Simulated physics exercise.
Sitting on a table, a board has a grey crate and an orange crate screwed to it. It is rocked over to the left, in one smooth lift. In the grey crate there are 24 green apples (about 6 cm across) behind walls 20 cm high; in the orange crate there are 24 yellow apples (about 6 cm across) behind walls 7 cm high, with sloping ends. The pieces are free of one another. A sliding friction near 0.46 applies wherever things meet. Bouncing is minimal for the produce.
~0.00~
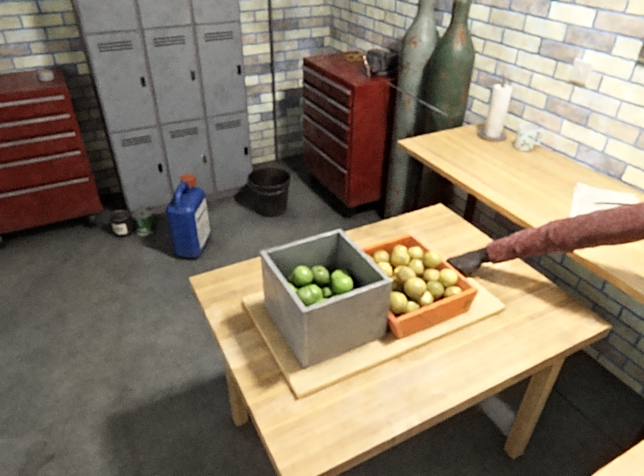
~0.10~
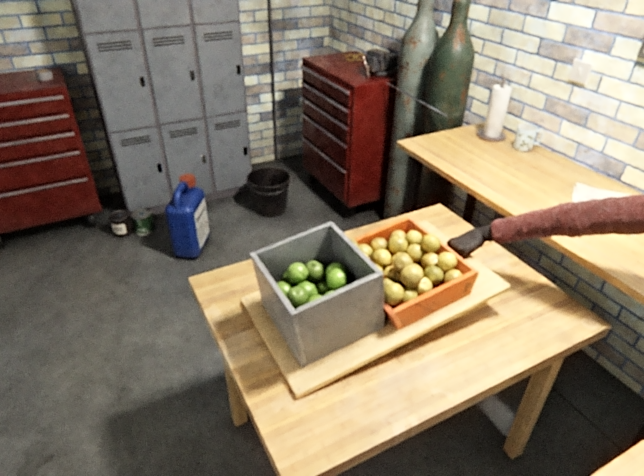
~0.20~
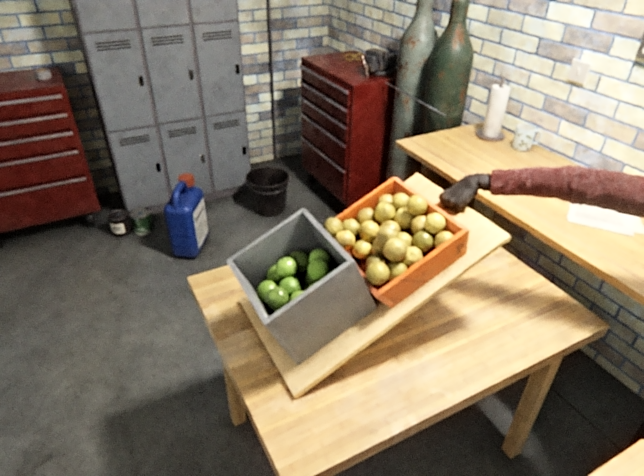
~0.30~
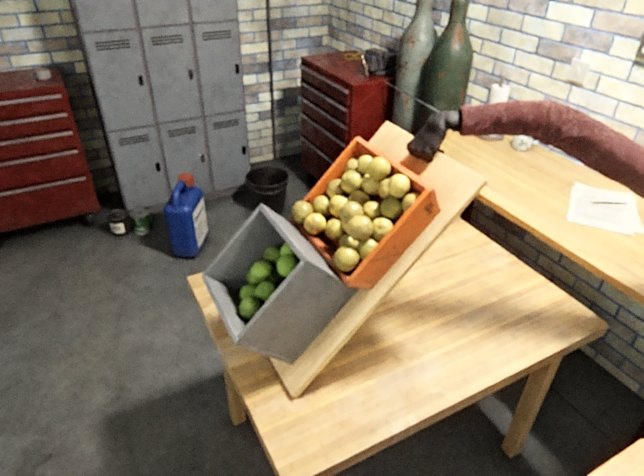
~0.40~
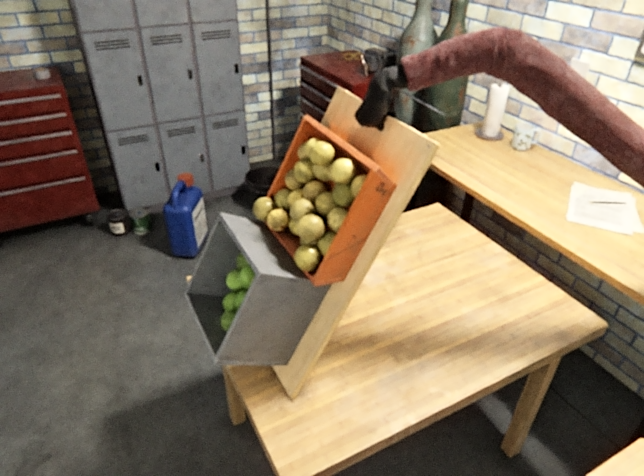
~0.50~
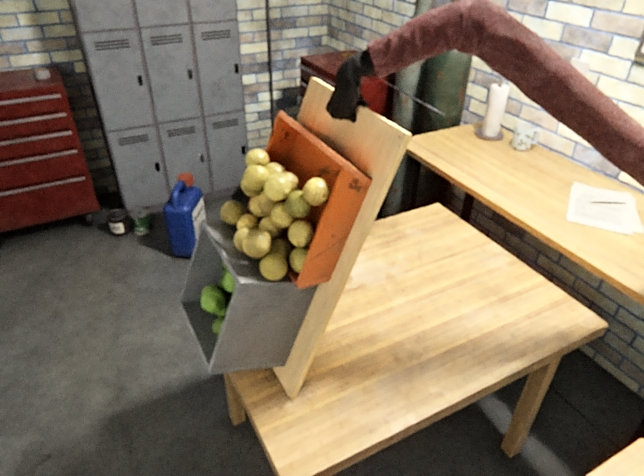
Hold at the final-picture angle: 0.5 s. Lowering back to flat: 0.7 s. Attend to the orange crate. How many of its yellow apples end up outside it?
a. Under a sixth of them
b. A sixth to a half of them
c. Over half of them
(c) Over half of them.
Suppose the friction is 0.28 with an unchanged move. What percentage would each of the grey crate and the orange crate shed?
Then the grey crate sheds 0 per cent, while the orange crate sheds 70 per cent.
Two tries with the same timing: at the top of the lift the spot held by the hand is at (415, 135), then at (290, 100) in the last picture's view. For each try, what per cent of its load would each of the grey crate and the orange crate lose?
Grey crate: 0 %, then 30 %; orange crate: 0 %, then 100 %.
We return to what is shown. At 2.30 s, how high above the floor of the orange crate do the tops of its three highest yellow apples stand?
About 6 cm.
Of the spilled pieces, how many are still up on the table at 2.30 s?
My count comes to close to 1.
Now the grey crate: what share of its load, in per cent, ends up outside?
Loss for the grey crate - 0 per cent.
After 0.79 s, tilt 68°; the grey crate is down by 1 of 24 and the orange crate is down by 16 of 24.
After 1.15 s, tilt 60°; the grey crate is down by 1 of 24 and the orange crate is down by 16 of 24.
After 1.65 s, tilt 1°; the grey crate is down by 1 of 24 and the orange crate is down by 16 of 24.
Outcome (at 2.30 s), the grey crate is down by 1 of 24 and the orange crate is down by 16 of 24. Asked share, 16 of 24, 67 per cent.
